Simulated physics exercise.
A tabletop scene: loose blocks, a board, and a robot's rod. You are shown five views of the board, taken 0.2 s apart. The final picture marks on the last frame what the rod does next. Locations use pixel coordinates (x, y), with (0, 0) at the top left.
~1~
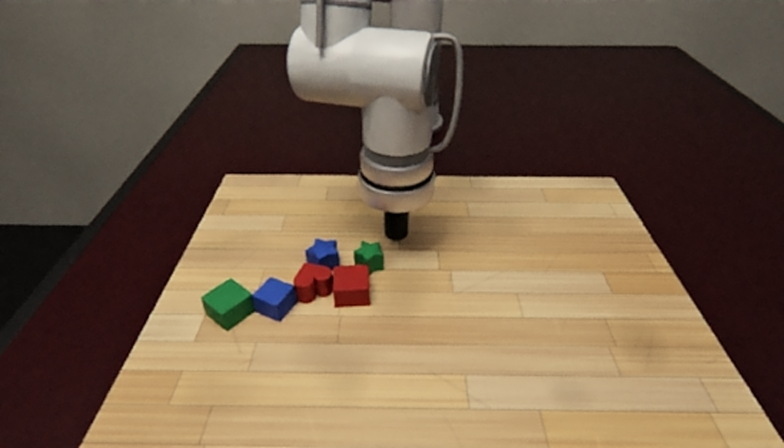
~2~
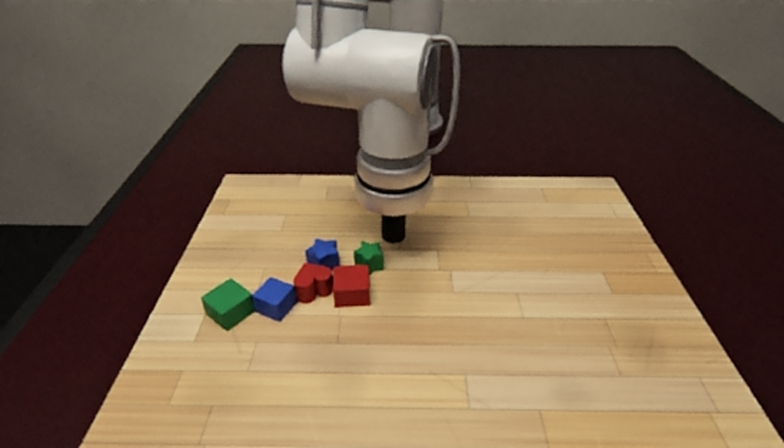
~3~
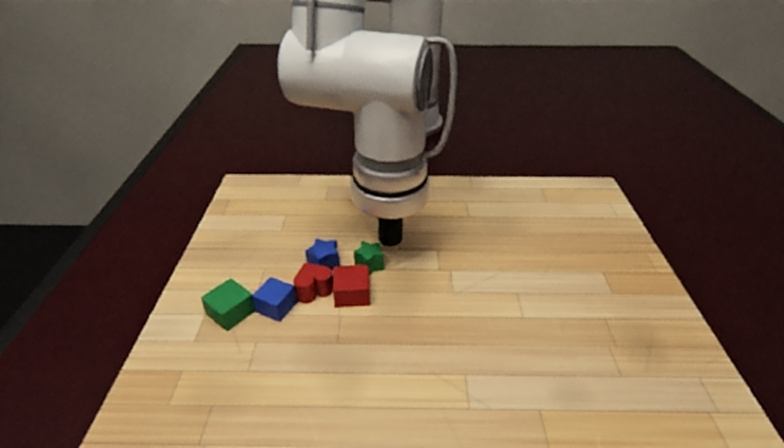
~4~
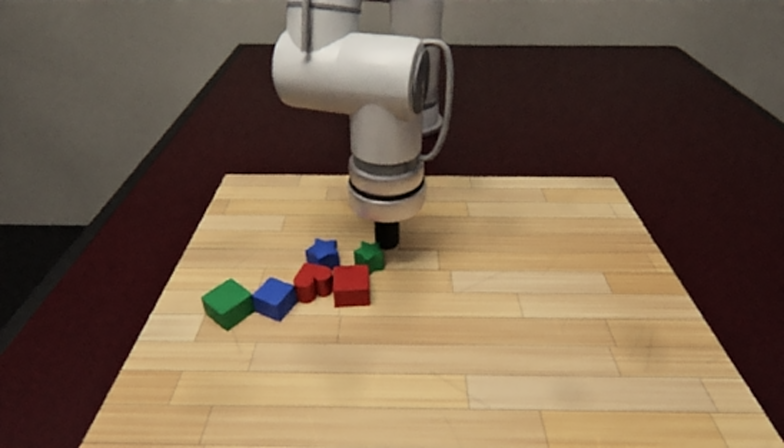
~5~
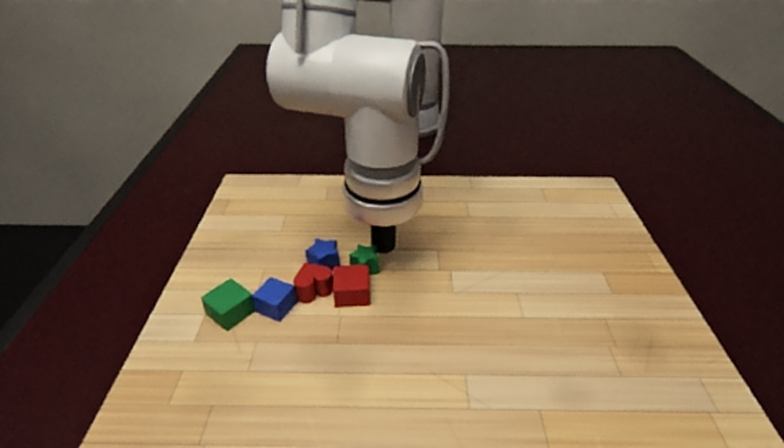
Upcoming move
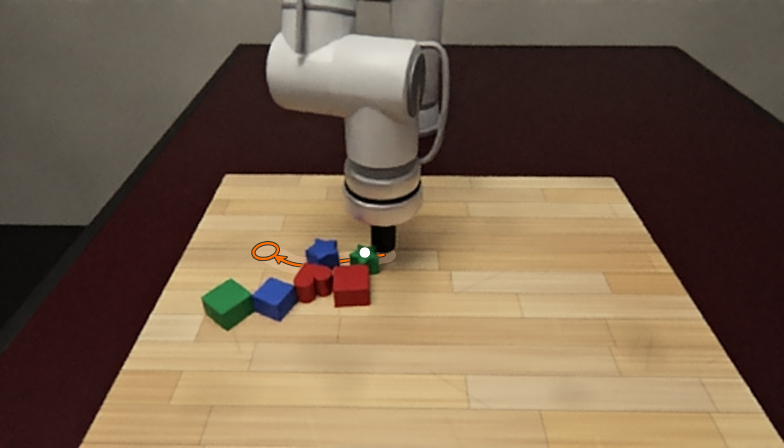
We see a robot arm over a wooden table with six red, blue and green blocks; its black rod moves slightly left and toward the viewer, then nudges the green star-shaped block a tiny bit left.
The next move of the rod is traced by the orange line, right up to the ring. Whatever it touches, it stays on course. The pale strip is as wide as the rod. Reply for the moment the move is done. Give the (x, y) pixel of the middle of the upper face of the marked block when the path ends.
It should be at (337, 261) by then.
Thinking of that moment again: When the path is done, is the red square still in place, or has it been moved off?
In the end it has been moved.
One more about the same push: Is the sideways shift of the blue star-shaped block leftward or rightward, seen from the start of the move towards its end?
Slides left.
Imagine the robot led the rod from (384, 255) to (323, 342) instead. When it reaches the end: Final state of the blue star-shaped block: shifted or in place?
It stays put.
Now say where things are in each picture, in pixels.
The first frame shows lower end of the rod at (396, 233), tops of blocks, red heart-shaped block at (312, 274), blue star-shaped block at (323, 248), red square at (351, 277), green star-shaped block at (369, 249).
The second frame shows rod at (394, 236), blocks as before.
The third frame shows rod at (390, 239), blocks as before.
The fourth frame shows rod at (387, 242), blocks as before.
The fifth frame shows rod at (384, 246), red heart-shaped block at (312, 274), blue star-shaped block at (323, 248), red square at (351, 277), green star-shaped block at (365, 253).
The drawn path runs from (384, 255) over (342, 261) and (298, 265) to (266, 251); the dot is on the green star-shaped block.
What follows on the original path. One third of the way, rod at (340, 252); blue star-shaped block at (314, 249); red square at (350, 284); green star-shaped block at (340, 261), turned 80° anticlockwise.
Two thirds of the way, rod at (297, 256); red heart-shaped block at (311, 276); blue star-shaped block at (270, 253); red square at (350, 284); green star-shaped block at (337, 260), turned 110° anticlockwise.
At the end, rod at (264, 242); red heart-shaped block at (311, 276); blue star-shaped block at (251, 252), turned 55° anticlockwise; red square at (350, 284); green star-shaped block at (337, 260), turned 110° anticlockwise.
